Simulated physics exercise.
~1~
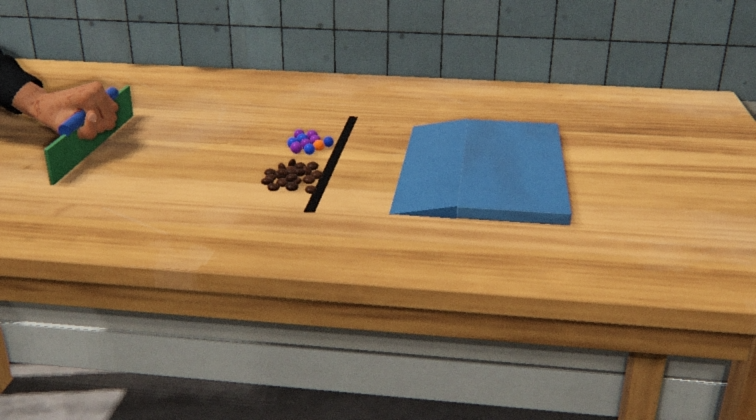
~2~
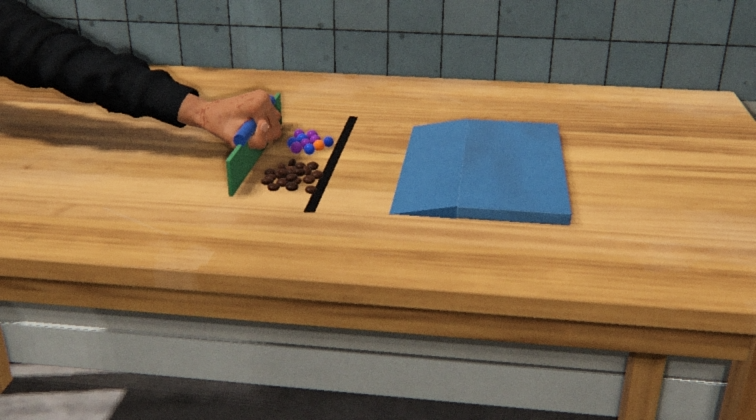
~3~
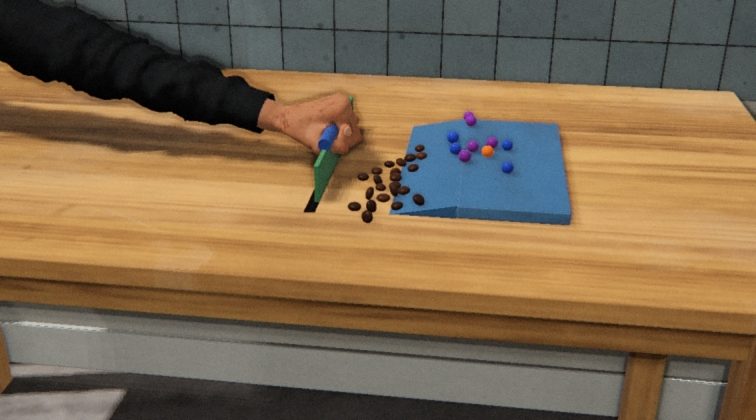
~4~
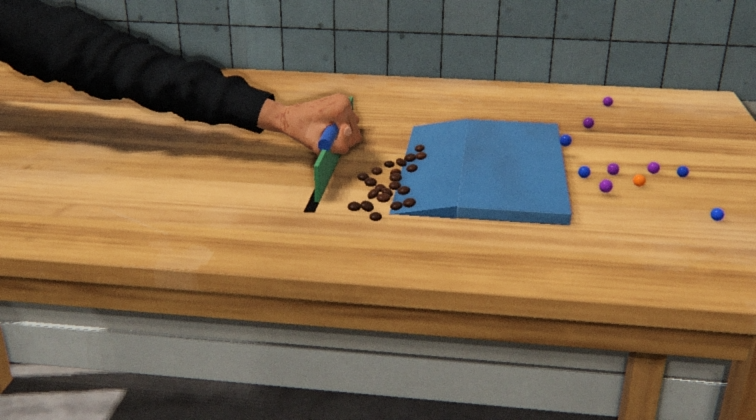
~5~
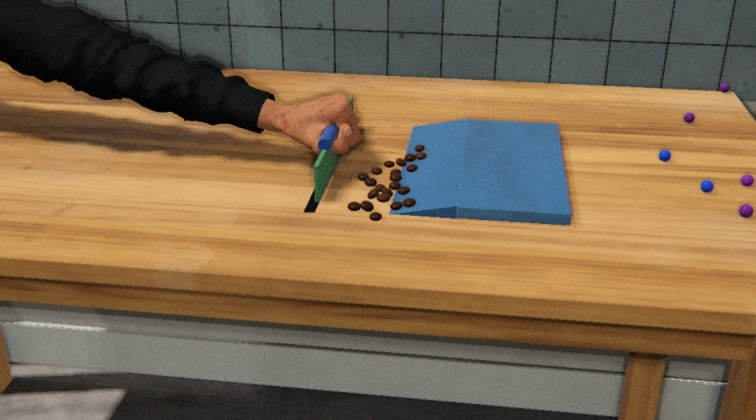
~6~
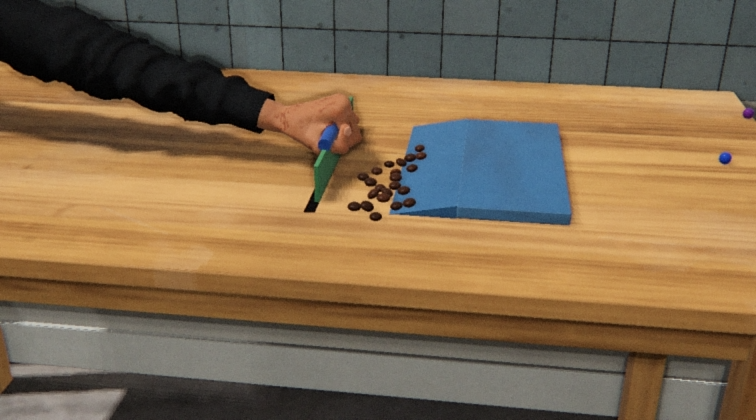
A hand sweeps beans and colourful balls rightward; beans stop by the blue ramp, balls roll over.
